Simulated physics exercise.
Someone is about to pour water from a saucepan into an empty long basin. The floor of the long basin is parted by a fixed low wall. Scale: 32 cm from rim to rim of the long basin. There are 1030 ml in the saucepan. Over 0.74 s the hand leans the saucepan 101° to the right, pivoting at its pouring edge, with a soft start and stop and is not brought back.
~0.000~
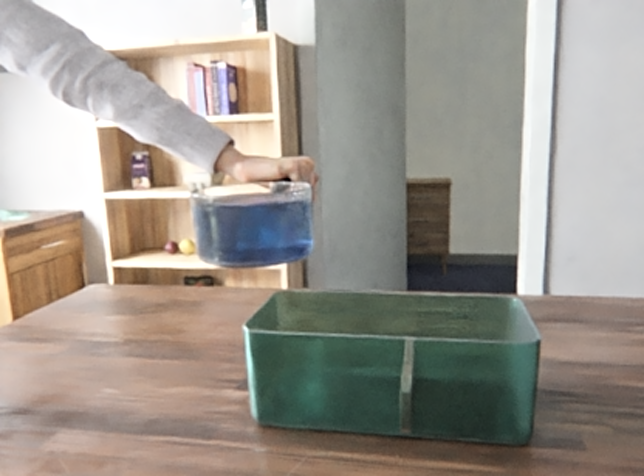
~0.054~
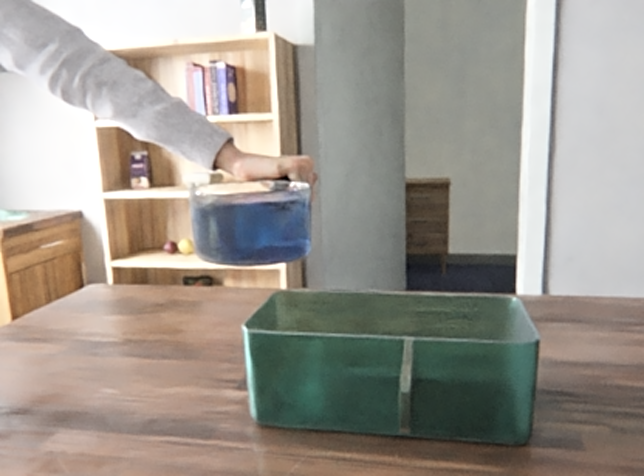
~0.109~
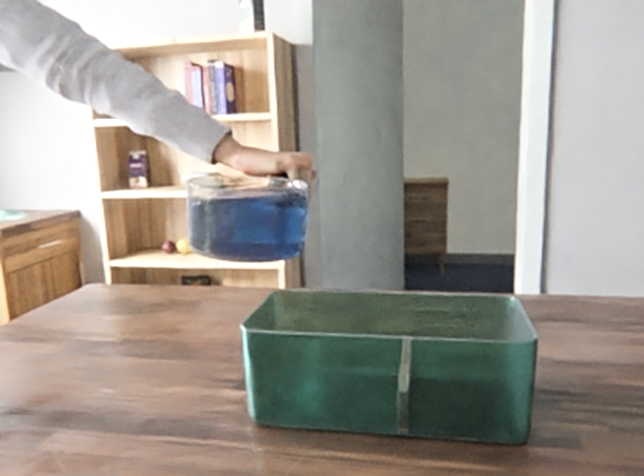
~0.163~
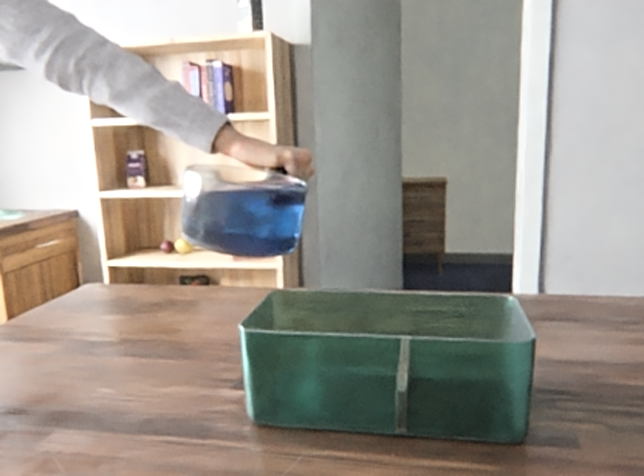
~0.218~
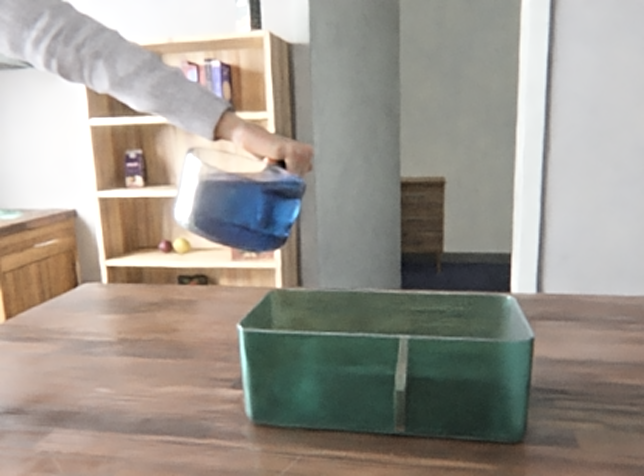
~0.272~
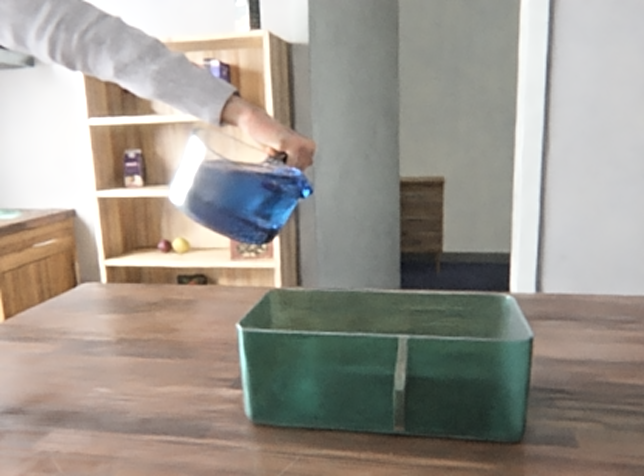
A hand in a grey sleeve reaches in from the upper left, holding a clear saucepan of blue water above a brown wooden table in a room seen from the front. Below and to the right sits an empty, see-through green basin with a dividing wall, with wooden shelves, a grey column and a doorway behind. The hand slowly leans the saucepan to the right, its left side rising as the blue water gathers toward the right edge and begins to come over it.
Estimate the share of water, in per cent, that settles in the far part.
About 59 per cent.
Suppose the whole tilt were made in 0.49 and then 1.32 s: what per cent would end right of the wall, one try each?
In turn about 50 and 60 per cent.
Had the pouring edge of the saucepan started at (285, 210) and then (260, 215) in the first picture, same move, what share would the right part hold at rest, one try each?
In turn about 30 and 15 per cent.
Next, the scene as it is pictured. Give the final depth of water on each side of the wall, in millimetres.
Some 14 mm on the left and 32 mm on the right.
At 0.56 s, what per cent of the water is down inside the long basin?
About 9 per cent.
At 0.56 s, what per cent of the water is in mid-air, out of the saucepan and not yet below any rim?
About 46 per cent.
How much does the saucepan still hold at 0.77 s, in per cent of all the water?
Near 7 in a hundred.
After 0.56 s the tilt is 87° and 45 per cent is still to pour, 9 is left of the wall and 0 right of it.
After 0.77 s the tilt is 101° and 7 per cent is still to pour, 10 is left of the wall and 61 right of it.
After 1.00 s the tilt is 101° and 1 per cent is still to pour, 28 is left of the wall and 59 right of it.
After 1.24 s the tilt is 101° and 0 per cent is still to pour, 35 is left of the wall and 60 right of it.
In the end 37 per cent lies left of the wall, 59 right of it and 4 outside.
